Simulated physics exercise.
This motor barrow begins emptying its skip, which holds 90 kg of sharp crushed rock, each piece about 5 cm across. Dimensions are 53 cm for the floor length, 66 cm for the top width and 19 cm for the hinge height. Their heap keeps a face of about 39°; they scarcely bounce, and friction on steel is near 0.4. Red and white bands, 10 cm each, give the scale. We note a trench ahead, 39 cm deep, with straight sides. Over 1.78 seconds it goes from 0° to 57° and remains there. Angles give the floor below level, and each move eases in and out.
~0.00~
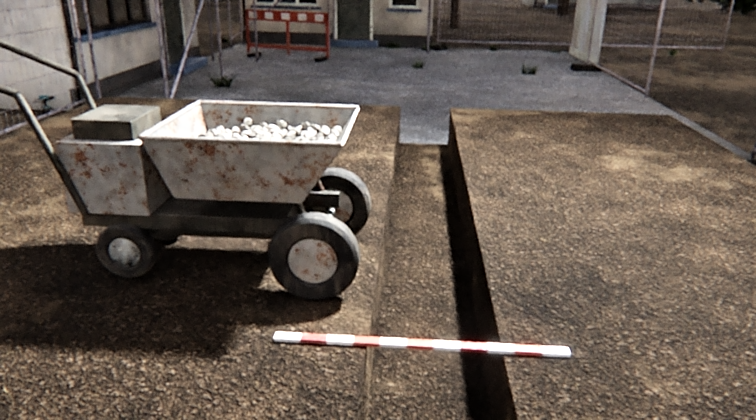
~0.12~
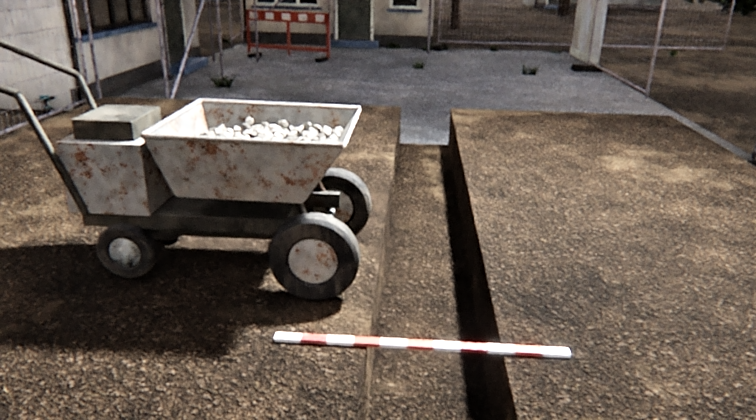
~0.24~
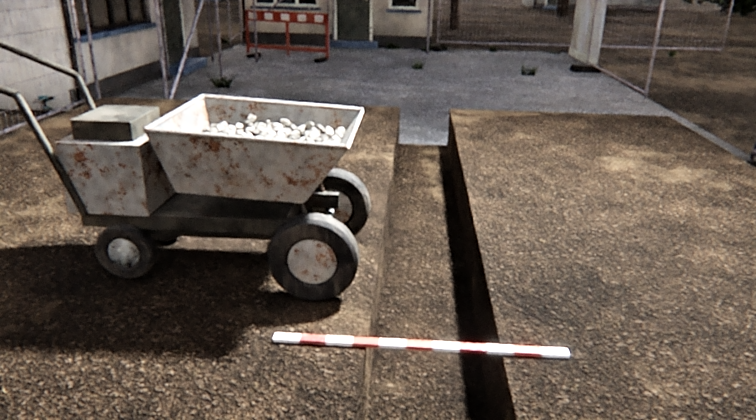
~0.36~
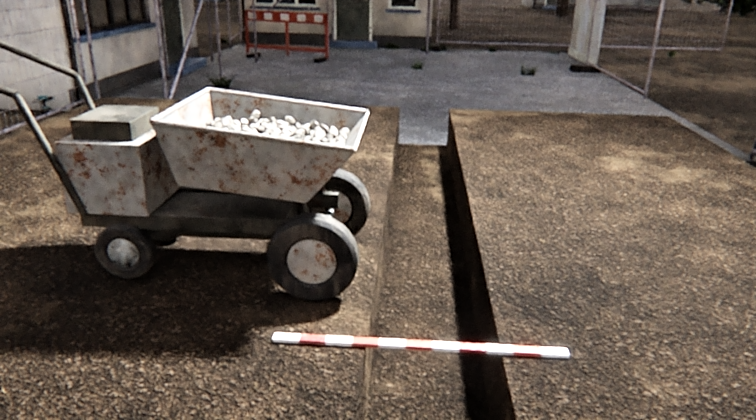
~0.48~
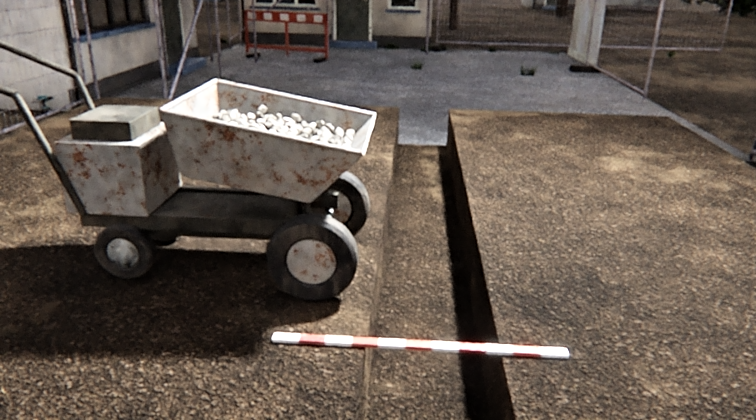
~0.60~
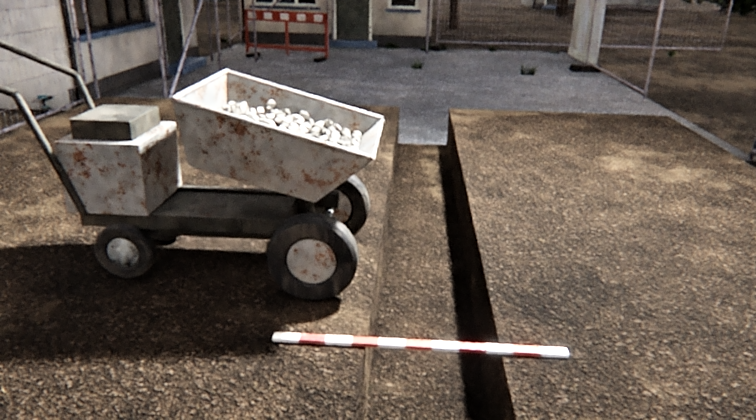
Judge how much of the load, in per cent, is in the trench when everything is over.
I judge it at about 2 per cent.
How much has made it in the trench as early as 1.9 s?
About 0 per cent by then.
After 1.3 s the floor is at 48°; 100 % in the skip; the foremost stones are at (399, 187).
After 1.9 s the floor is at 57°; 100 % in the skip; the foremost stones are at (416, 200).
After 2.2 s the floor is at 57°; 100 % in the skip; the foremost stones are at (430, 205).
After 4.2 s the floor is at 57°; 98 % in the skip, 2 % in the trench; the foremost stones are at (467, 344).
